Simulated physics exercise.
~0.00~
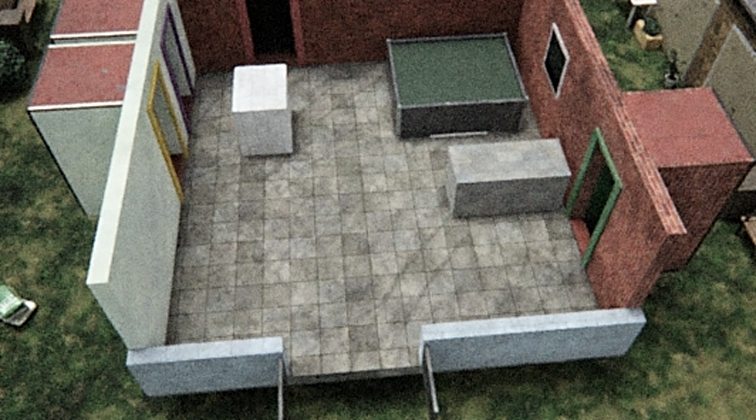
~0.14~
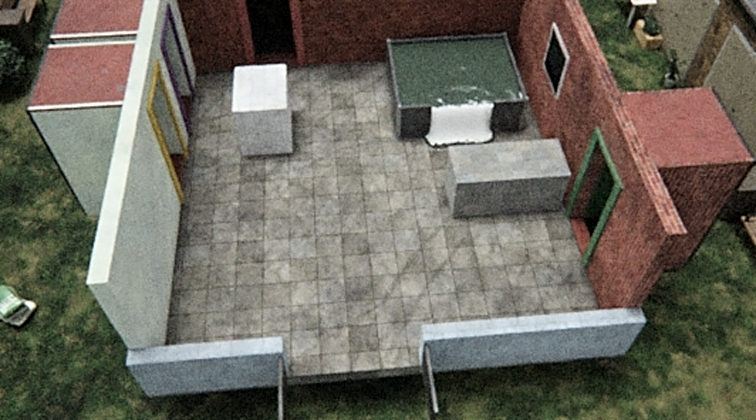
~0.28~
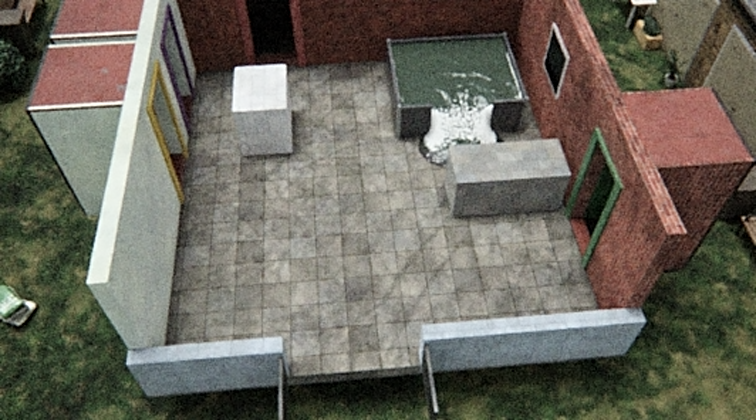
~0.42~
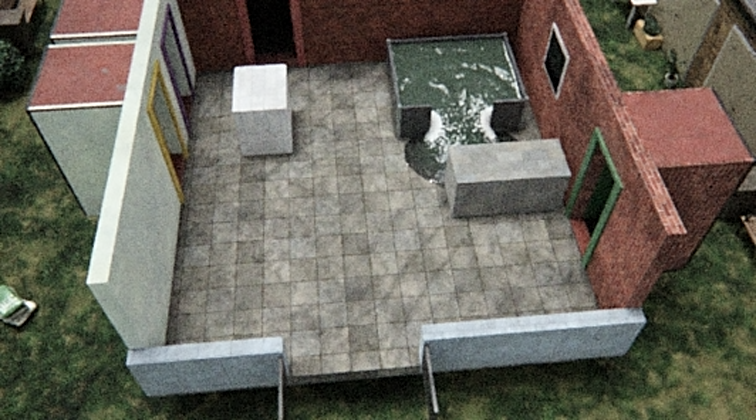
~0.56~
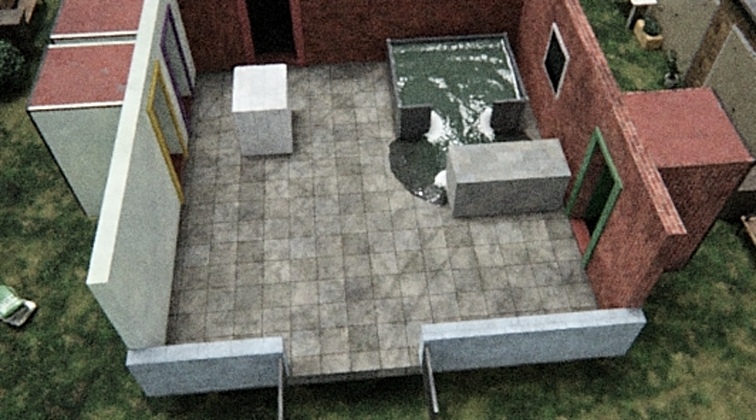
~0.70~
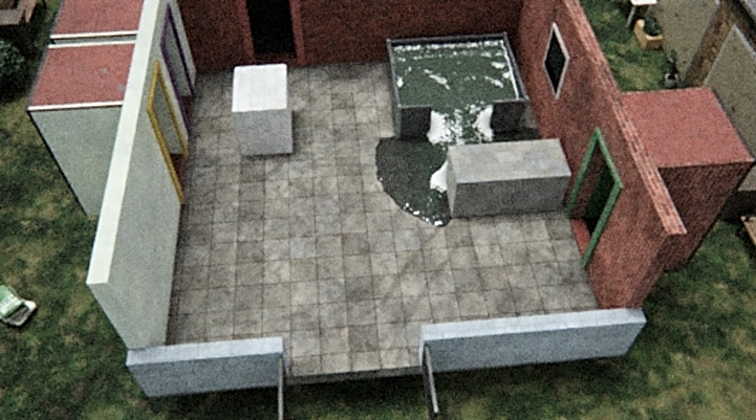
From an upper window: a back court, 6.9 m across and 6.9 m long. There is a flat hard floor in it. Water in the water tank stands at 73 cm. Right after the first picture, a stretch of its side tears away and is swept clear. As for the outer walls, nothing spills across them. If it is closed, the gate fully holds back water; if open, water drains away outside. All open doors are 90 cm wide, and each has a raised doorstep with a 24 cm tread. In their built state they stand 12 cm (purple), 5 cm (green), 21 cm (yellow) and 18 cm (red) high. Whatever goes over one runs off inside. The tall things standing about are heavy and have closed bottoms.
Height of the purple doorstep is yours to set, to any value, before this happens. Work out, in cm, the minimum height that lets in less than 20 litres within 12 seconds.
I would say 9 cm.
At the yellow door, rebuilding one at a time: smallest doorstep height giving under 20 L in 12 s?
At yellow, about 8.0 cm.
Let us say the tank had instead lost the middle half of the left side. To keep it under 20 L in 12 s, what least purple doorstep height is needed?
Then roughly 18 cm.
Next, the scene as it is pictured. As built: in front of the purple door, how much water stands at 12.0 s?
Roughly 7.5 cm deep.
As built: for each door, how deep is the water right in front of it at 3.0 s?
Depths in cm - purple: 0, green: 5, yellow: 3, red: 0.
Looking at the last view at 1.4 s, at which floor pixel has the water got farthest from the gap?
Close to pixel (406, 310).
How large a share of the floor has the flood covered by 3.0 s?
Some 70 in a hundred.
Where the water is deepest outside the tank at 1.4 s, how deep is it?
About 54 cm.
After 1.4 s water covers 20 % of the floor, deepest (54 cm) near (551, 171); it has not reached the purple door.
After 3.0 s water covers 70 % of the floor, deepest (44 cm) near (513, 60); it has not reached the purple door.
After 12.0 s water covers 100 % of the floor, deepest (10 cm) near (466, 177); 7 cm at the purple door, 1 litre in over its 12 cm doorstep.
At the purple door as built, the water arrived by 4.2 s and peaked near 13 cm at 6.6 s.
With a doorstep of 7 cm, 45 litres would have come in within the 12 s; with 10 cm, 9 litres. So under 20 litres takes about 9 cm.
